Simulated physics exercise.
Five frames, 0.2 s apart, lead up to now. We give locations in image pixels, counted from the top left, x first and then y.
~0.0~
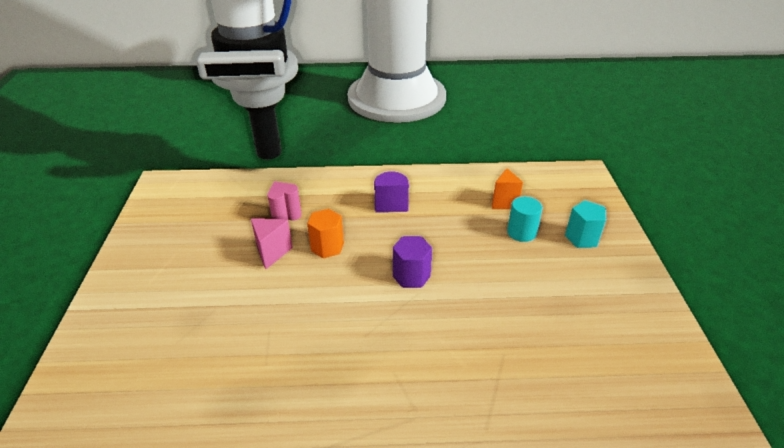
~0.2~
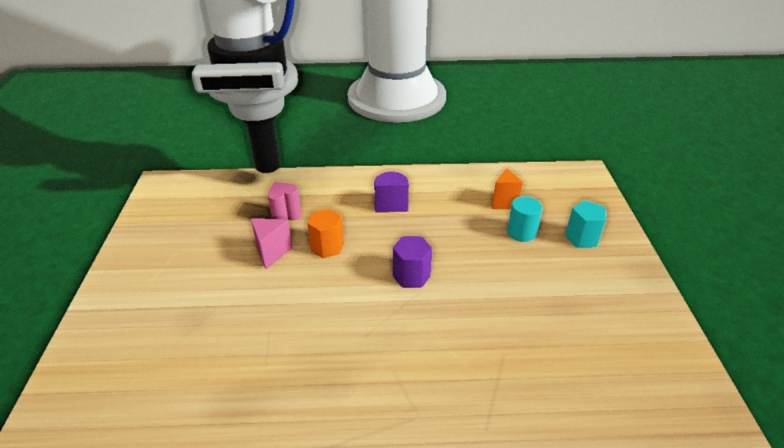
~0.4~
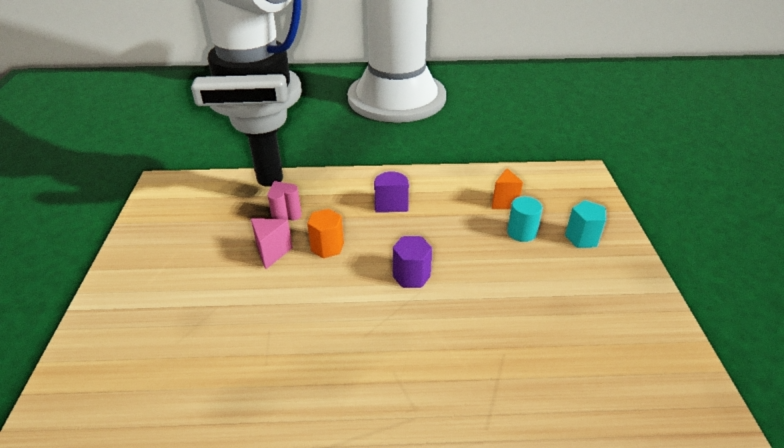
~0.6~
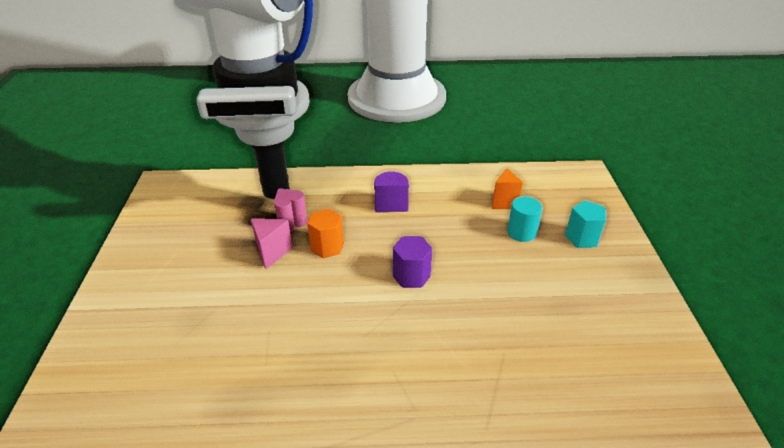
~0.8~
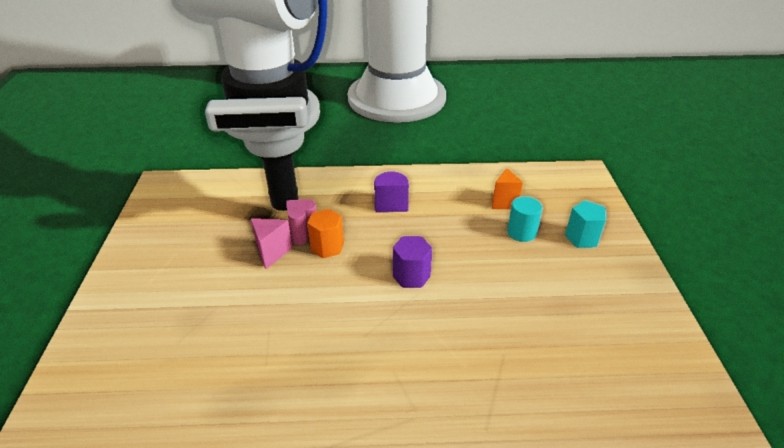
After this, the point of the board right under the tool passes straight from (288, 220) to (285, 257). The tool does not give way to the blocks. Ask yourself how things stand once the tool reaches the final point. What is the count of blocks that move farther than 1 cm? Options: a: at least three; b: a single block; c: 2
Letter a.
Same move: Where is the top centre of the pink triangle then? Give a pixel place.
Final place: (256, 242).
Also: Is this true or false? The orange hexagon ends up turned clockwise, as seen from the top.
That claim is false.
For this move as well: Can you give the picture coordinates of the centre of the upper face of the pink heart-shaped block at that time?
It is at (307, 232).
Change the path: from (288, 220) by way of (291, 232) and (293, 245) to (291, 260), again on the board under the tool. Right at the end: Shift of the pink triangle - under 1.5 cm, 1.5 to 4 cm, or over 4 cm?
By the end of the path, it will have gone between 1.5 and 4 cm.
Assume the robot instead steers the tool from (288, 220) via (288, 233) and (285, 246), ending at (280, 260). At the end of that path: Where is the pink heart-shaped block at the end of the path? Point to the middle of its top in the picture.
Around (304, 230).
The first path, step by step. Halfway along, tool at (284, 221); pink heart-shaped block at (304, 219), turned 45° anticlockwise; orange hexagon at (333, 222), turned 15° anticlockwise.
At the end, tool at (282, 240); pink triangle at (256, 242), turned 55° clockwise; pink heart-shaped block at (307, 232), turned 85° anticlockwise; orange hexagon at (337, 223), turned 40° anticlockwise.
